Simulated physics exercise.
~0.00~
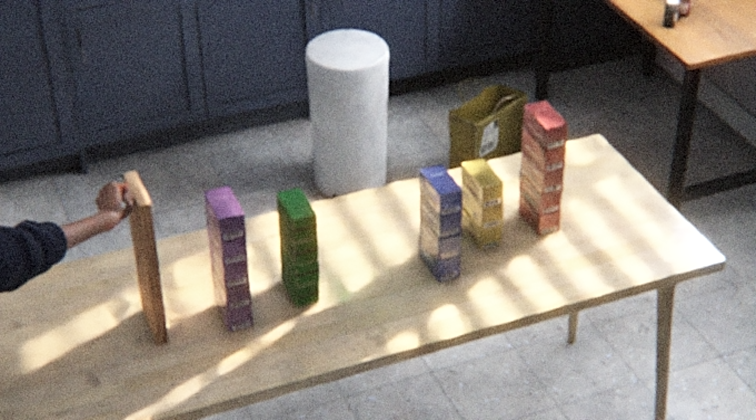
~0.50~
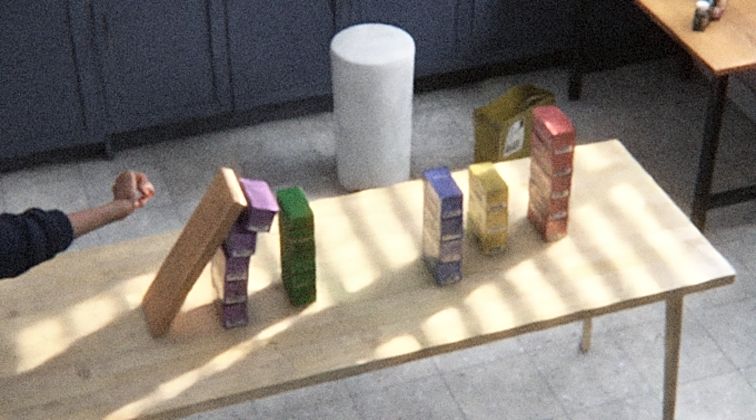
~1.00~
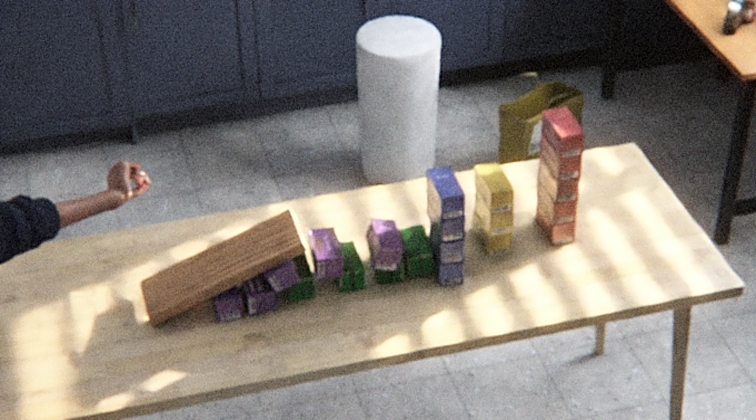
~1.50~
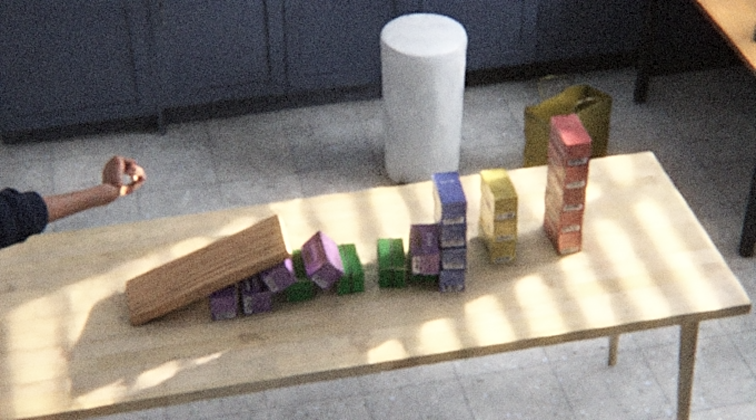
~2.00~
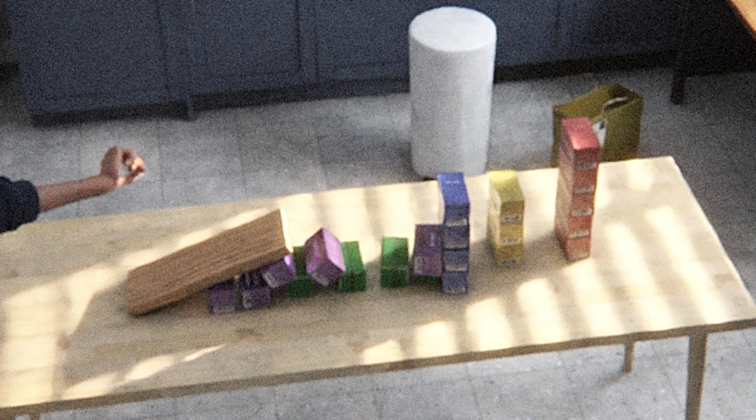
A wooden board, tipped over by a hand, fell right into the purple stack, which knocked down the green one, and pieces slid up against the blue stack. The blue, yellow and red stacks stayed standing, with the board resting slanted on fallen packets.
